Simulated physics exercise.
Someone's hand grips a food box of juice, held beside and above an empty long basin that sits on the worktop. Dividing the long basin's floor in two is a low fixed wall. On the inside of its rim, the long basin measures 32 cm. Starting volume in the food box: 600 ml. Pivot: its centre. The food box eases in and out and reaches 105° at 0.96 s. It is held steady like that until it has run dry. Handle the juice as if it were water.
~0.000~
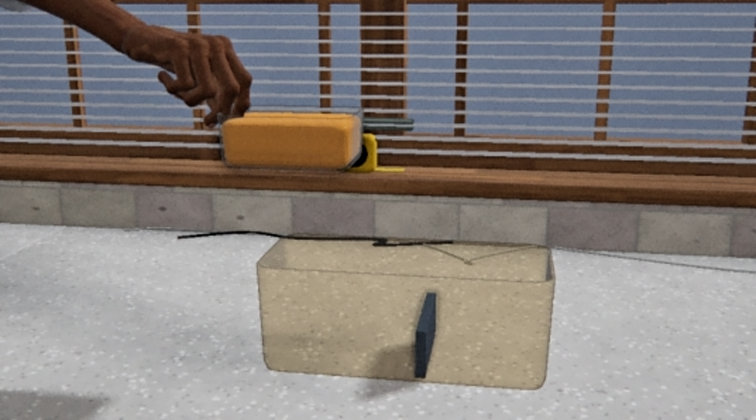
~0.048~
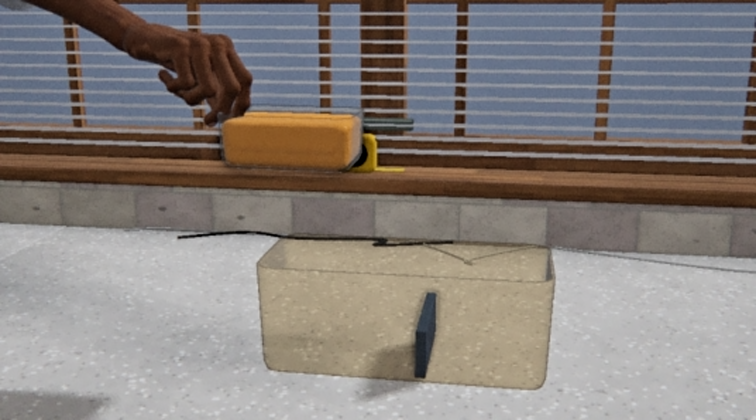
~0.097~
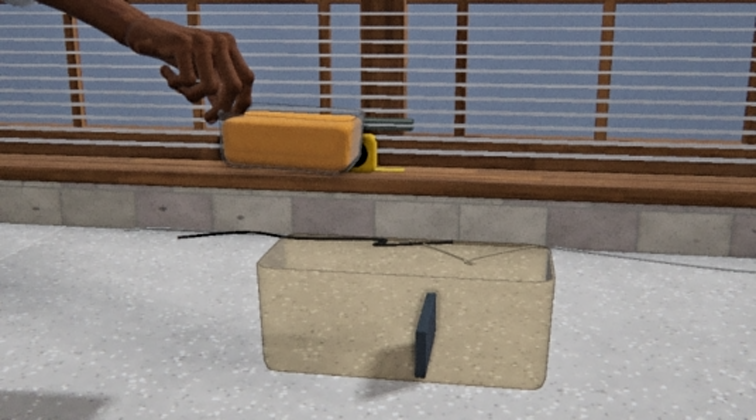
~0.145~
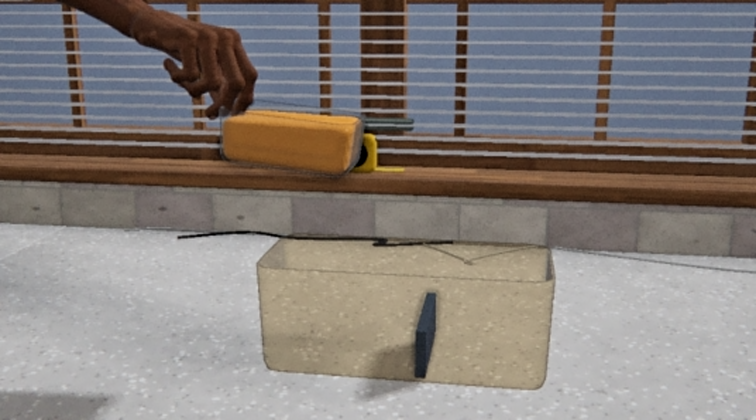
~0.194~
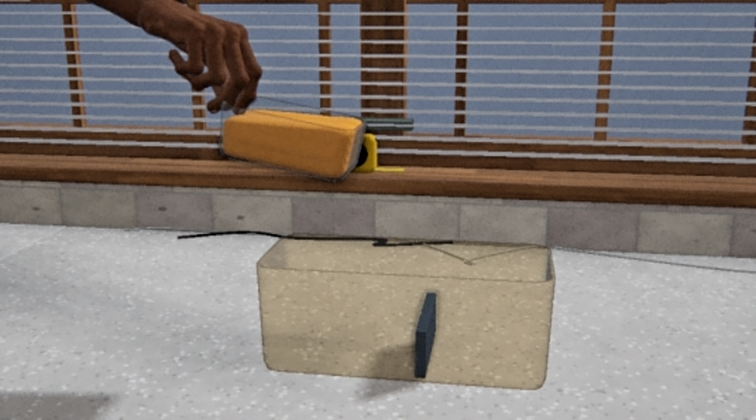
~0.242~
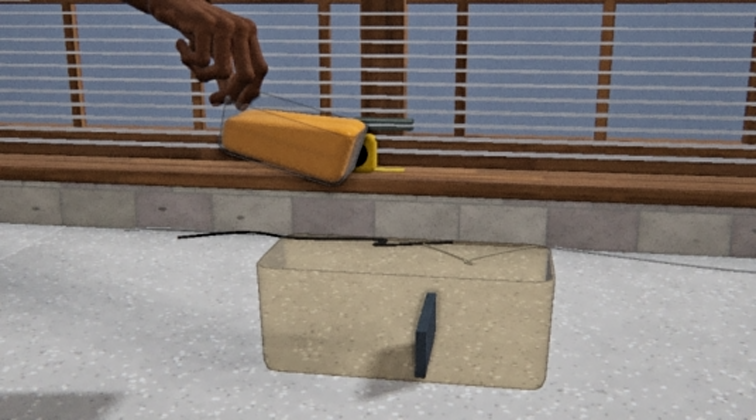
The clip opens with a hand at the left above a level orange box, held beside and above an empty, pale long basin on a speckled worktop. The box then slowly tilts, its right end dipping slightly while the hand shifts a little right and the basin stays still.
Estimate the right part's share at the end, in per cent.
Roughly 35 per cent is in the right part.
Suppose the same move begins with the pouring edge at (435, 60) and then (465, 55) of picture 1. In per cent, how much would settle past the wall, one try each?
Respectively 75 and 70 %.
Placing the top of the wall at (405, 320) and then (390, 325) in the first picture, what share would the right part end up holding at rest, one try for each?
In order, 65 and 70 per cent.
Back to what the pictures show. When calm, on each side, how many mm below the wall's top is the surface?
Noted: Left near 40 mm, right near 44 mm.
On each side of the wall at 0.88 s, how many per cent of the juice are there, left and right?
Near 52 on the left, 34 on the right.
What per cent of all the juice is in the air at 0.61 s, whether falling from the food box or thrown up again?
Near 46 per cent at that moment.
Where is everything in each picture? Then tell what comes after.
The first picture shows tilt 0°; pouring edge (357, 115); surface from (233, 118) to (357, 121); the long basin's rim runs from (271, 251) to (552, 265); the wall's top is at (427, 312).
The second picture shows tilt 1°; pouring edge (358, 116); surface from (233, 117) to (357, 121).
The third picture shows tilt 3°; pouring edge (358, 118); surface from (234, 117) to (357, 122).
The fourth picture shows tilt 6°; pouring edge (359, 122); surface from (235, 116) to (358, 124).
The fifth picture shows tilt 10°; pouring edge (360, 127); surface from (236, 115) to (359, 124).
The sixth picture shows tilt 16°; pouring edge (361, 134); surface from (236, 115) to (362, 129); 1 per cent is over the edge.
Then, 0.61 s in, the tilt is 74° and 24 per cent is still to pour, 15 is left of the wall and 15 right of it.
Then, 0.88 s in, the tilt is 103° and 4 per cent is still to pour, 51 is left of the wall and 35 right of it.
Then, 1.16 s in, the tilt is 105° and 0 per cent is still to pour, 58 is left of the wall and 35 right of it.
Then, 1.46 s in, the tilt is 105° and 0 per cent is still to pour, 58 is left of the wall and 35 right of it.
Finally, 58 per cent lies left of the wall, 35 right of it and 7 outside.
